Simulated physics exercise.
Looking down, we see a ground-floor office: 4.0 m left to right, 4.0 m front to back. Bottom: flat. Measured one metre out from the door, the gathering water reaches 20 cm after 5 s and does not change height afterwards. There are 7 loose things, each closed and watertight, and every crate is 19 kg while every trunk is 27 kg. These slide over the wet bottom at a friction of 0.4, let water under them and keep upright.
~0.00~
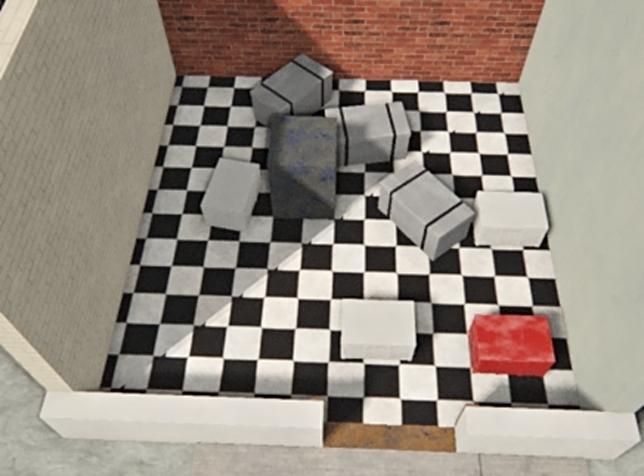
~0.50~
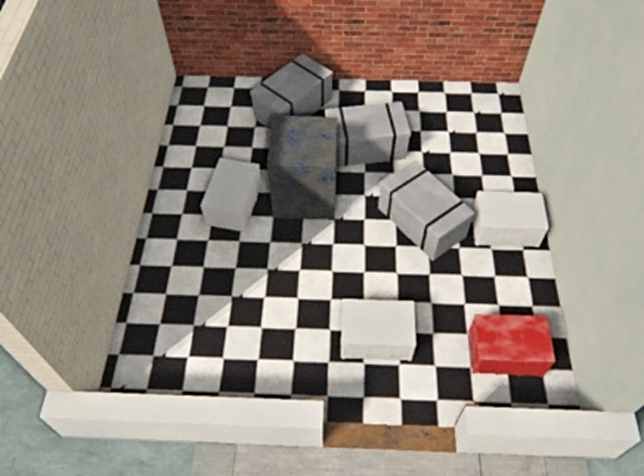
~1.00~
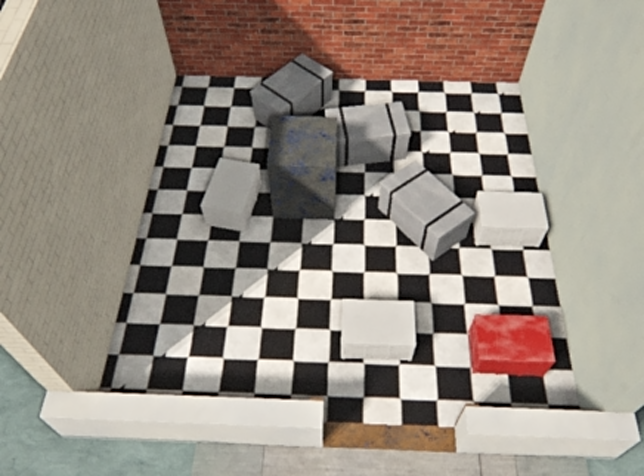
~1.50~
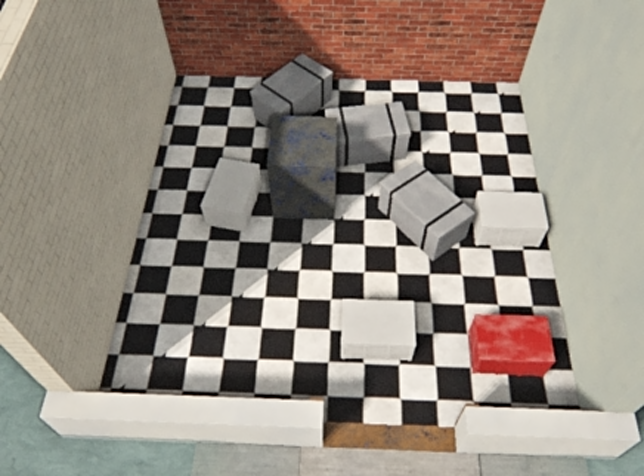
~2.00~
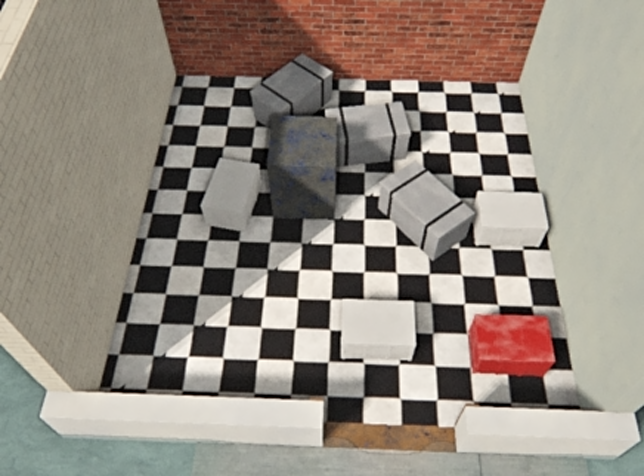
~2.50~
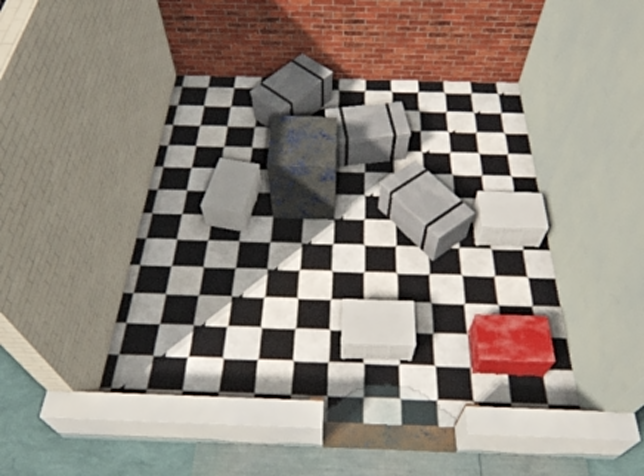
A ground-floor office with a black-and-white checkered floor, a brick back wall and pale side walls is seen from above. A red crate sits at the lower right, with pale and grey boxes around the floor, some dark-banded, and a taller dark, blue-flecked block near the back. The boxes and camera stay still while bluish water spreads over the ground outside, then a little enters the doorway.
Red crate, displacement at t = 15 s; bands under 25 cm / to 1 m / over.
Looks like it will shift a fair bit.
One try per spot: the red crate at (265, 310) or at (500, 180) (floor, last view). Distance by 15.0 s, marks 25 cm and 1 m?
So, one try each: It sits almost still the first time and goes a long distance the second.
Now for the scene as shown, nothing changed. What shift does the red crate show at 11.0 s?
About 0 cm by then.
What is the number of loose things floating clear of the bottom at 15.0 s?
At that instant the tally stands at 7.
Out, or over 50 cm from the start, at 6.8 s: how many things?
My count gives 1.
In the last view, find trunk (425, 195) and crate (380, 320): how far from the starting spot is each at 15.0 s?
In that order: 250 cm, 250 cm.
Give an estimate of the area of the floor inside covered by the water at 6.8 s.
Around 10.0 m2 of it.
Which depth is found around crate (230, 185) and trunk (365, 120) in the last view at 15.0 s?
First about 9 cm, second about 12 cm.
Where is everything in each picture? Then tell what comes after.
In the first frame, the red crate at (514, 337), on the bottom; 0.0 m2 under water; 0 of 7 have shifted.
In the second frame, the red crate at (514, 337) rests on the ground; 0.0 m2 under water; 0 of 7 have shifted.
In the third frame, the red crate at (514, 337) rests on the ground; 0.0 m2 under water; 0 of 7 have shifted.
In the fourth frame, the red crate at (514, 337), on the bottom; 0.0 m2 under water; 0 of 7 have shifted.
In the fifth frame, the red crate at (514, 337), on the bottom; water covers 0.0 m2; 0 of 7 have shifted.
In the sixth frame, the red crate at (514, 337) rests on the ground; 0.2 m2 under water; 0 of 7 have shifted.
After 3.5 s the red crate is near (514, 337), 0.0 m from its start, aground; 0 afloat.
After 6.8 s the red crate is near (514, 337), 0.0 m from its start, aground; 0 afloat.
After 11.0 s the red crate is near (514, 337), 0.0 m from its start, aground; 4 afloat.
After 15.0 s the red crate is near (466, 333), 0.4 m from its start, afloat; 7 afloat.
